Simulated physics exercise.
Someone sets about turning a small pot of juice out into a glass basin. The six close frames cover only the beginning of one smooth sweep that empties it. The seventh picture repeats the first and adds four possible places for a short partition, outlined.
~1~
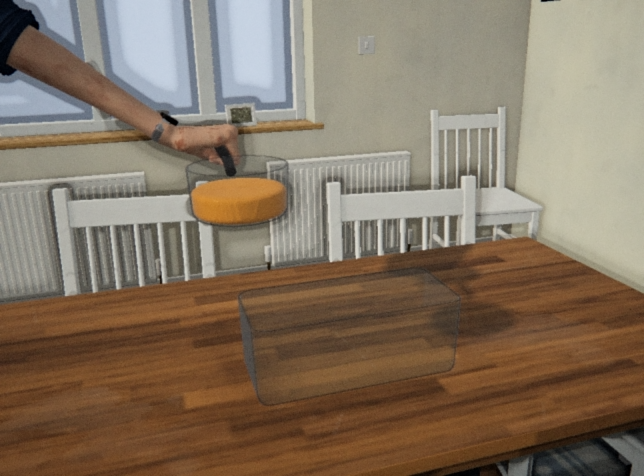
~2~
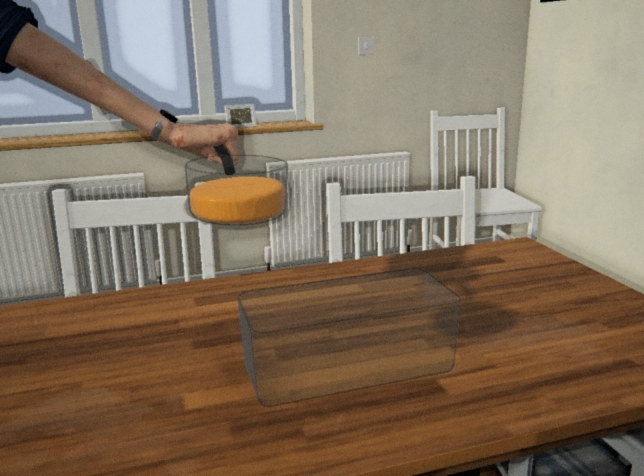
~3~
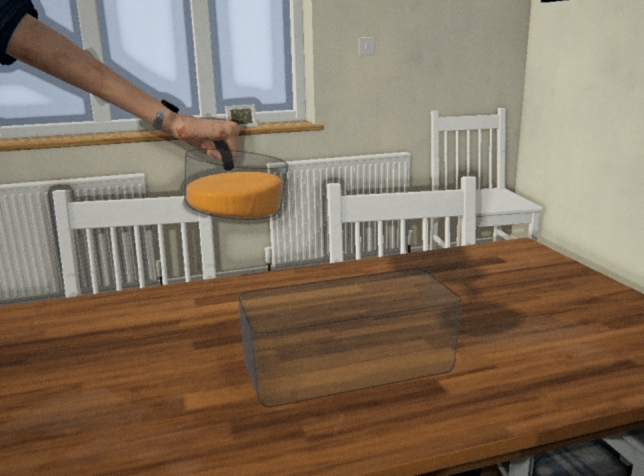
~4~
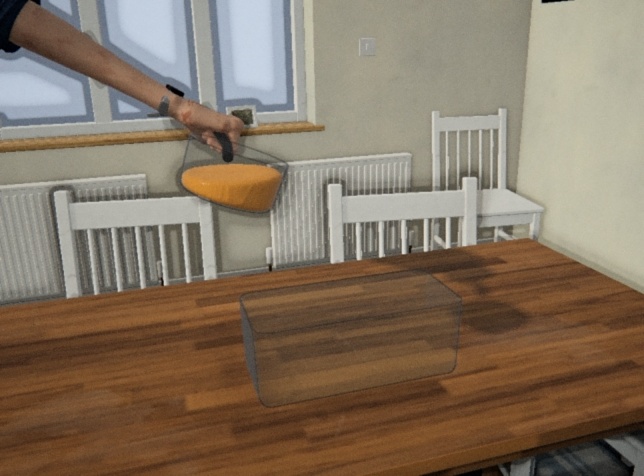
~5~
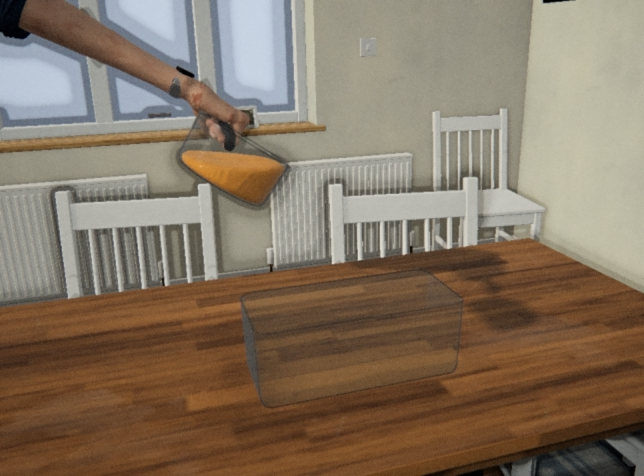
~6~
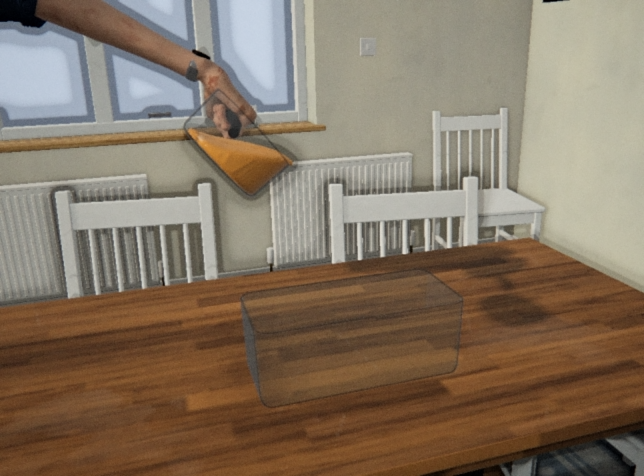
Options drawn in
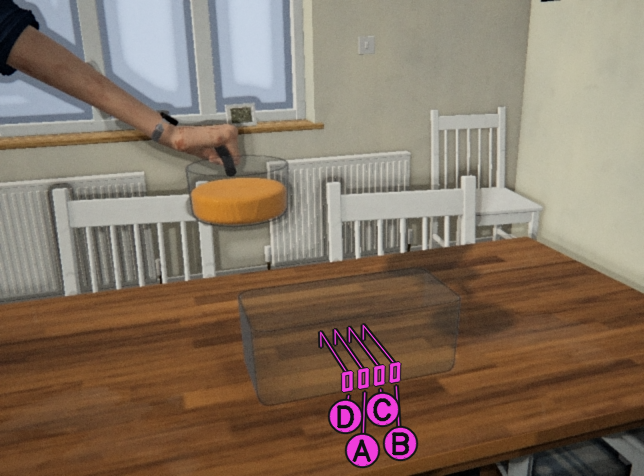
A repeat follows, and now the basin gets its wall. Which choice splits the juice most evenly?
B works best here.
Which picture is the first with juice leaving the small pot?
Picture 6.
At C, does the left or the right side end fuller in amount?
The right side.
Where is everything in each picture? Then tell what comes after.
Upright, lip at (285, 161); basin from (258, 404) to (453, 367); nothing has left yet.
Tipped about 2°, lip at (284, 161); nothing has left yet.
Tipped about 9°, lip at (285, 162); nothing has left yet.
Tipped about 21°, lip at (286, 162); nothing has left yet.
Tipped about 35°, lip at (287, 163); nothing has left yet.
Tipped about 51°, lip at (287, 162); juice is over the lip, down to (287, 162).
On the marked copy, A at (364, 392); B at (396, 386); C at (380, 389); D at (348, 395).
If A is chosen, about 21 % ends left of the wall and 71 % right of it; 8 % is lost outside.
If B is chosen, about 51 % ends left of the wall and 41 % right of it; 8 % is lost outside.
If C is chosen, about 31 % ends left of the wall and 62 % right of it; 7 % is lost outside.
If D is chosen, about 17 % ends left of the wall and 75 % right of it; 8 % is lost outside.
